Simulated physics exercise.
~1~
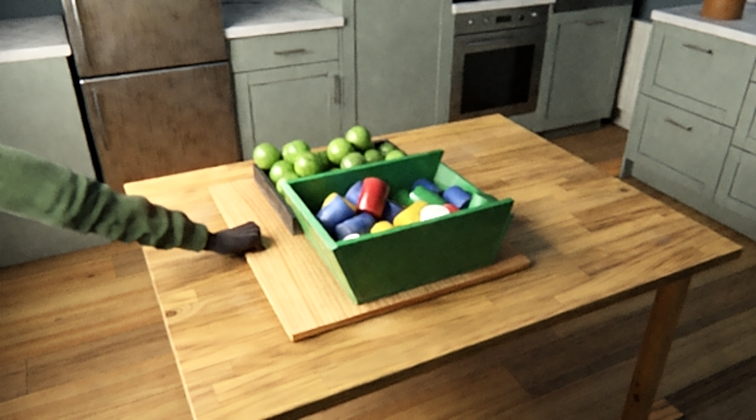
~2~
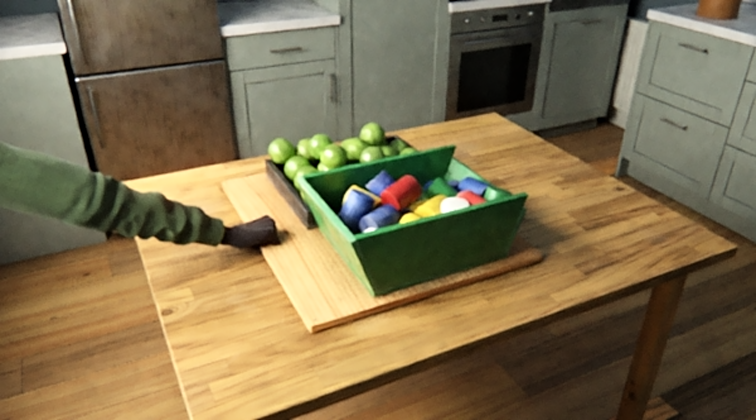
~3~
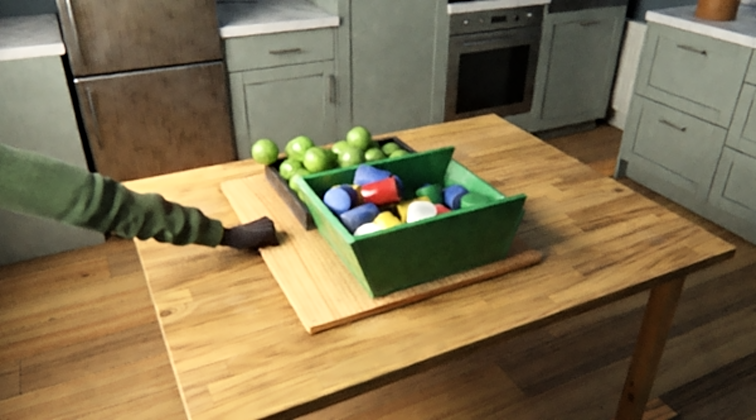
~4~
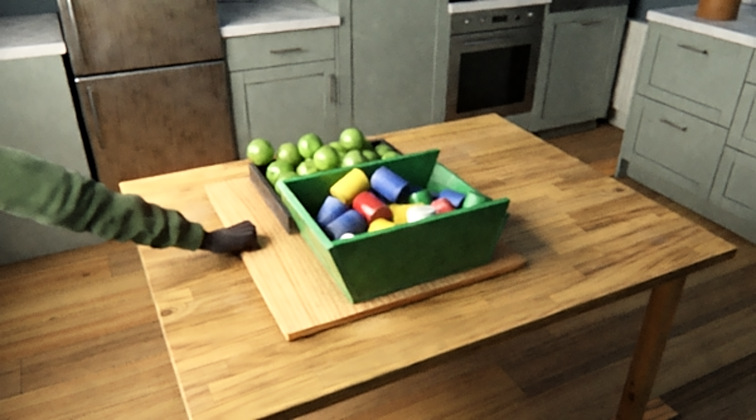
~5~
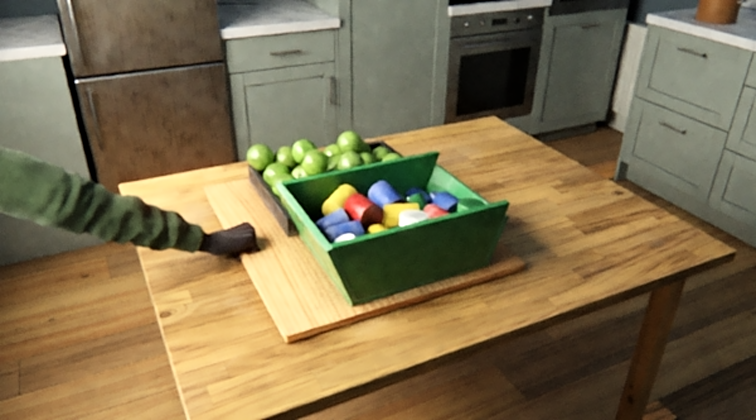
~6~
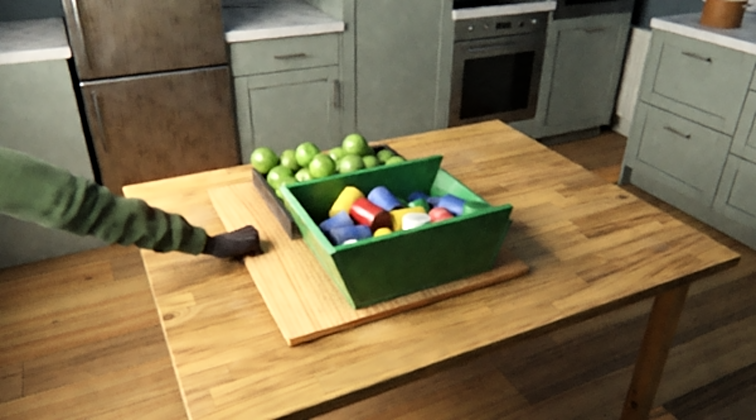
In a kitchen, a gloved hand jerked a board a short way right, then back left on a wooden table, jostling green apples in a black tub and colourful jars in a green one, and everything was still inside at the end.
